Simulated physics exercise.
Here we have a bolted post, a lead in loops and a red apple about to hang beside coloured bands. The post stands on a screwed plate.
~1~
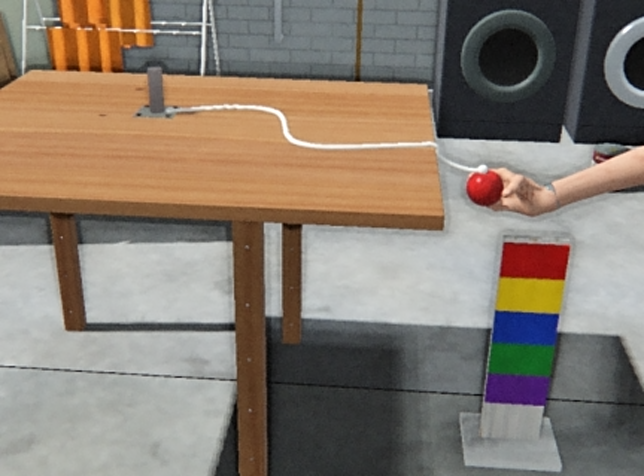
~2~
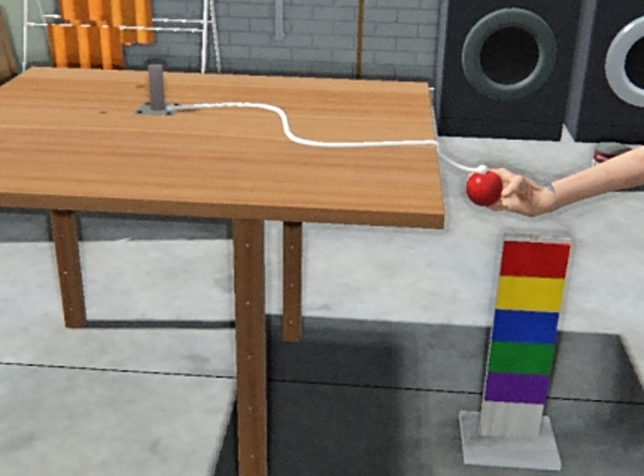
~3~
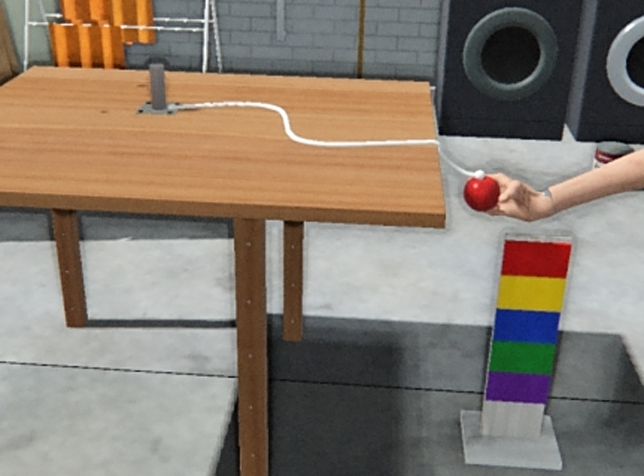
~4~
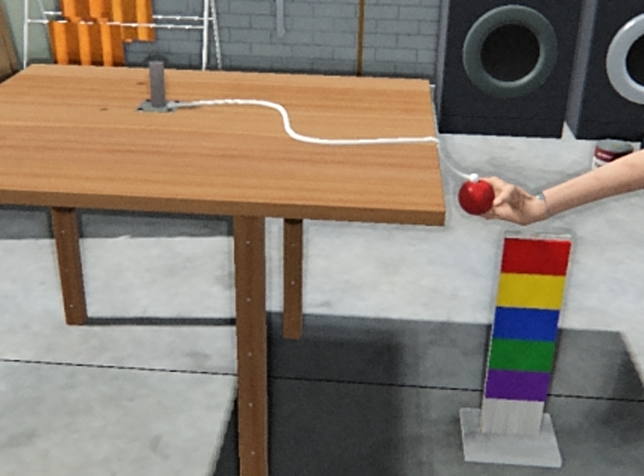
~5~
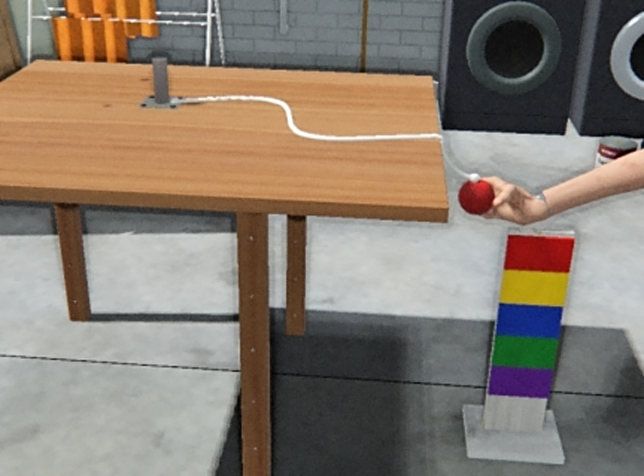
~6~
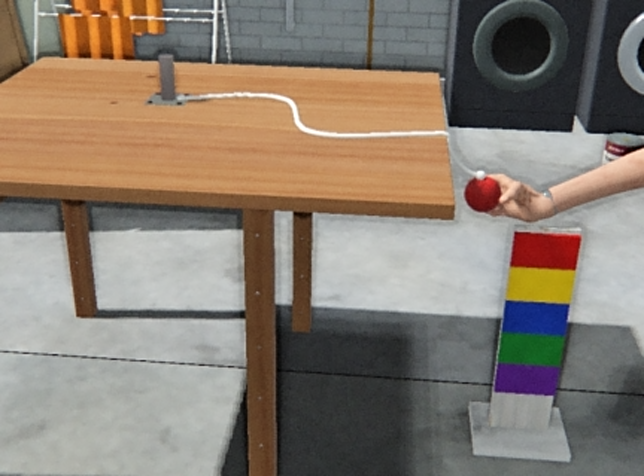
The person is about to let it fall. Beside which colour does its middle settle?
Its middle rests at the yellow band.
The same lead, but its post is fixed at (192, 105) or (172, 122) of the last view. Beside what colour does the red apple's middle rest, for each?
It would be blue; blue.
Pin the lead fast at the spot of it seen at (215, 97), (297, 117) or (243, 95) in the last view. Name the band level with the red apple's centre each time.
In that order: Yellow; red; yellow.
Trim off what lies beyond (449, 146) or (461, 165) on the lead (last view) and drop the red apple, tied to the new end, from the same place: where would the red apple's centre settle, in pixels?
About (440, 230) and (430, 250).
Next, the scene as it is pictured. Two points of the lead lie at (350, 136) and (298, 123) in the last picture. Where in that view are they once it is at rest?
They go to (431, 128) and to (361, 120).
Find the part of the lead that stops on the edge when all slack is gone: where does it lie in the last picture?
The one at (368, 136).
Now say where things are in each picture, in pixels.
Red apple (485, 188); red (535, 262); yellow (530, 297); blue (526, 329); green (521, 361); purple (517, 390), in the first frame.
Red apple (484, 189); lead through (206, 106) (272, 109) (287, 128) (333, 146) (412, 144), in the second frame.
Red apple (482, 194), in the third frame.
Red apple (477, 197); lead through (207, 103) (273, 106) (288, 126) (334, 143) (413, 141), in the fourth frame.
Red apple (477, 197), in the fifth frame.
Red apple (483, 195); lead through (216, 96) (282, 99) (297, 119) (343, 136) (423, 134), in the sixth frame.
Soon after, apple near (466, 280); level with yellow.
Then, apple near (407, 266); level with yellow.
Further on, apple near (439, 277); level with yellow.
At rest, apple near (440, 277); level with yellow. The yellow one.
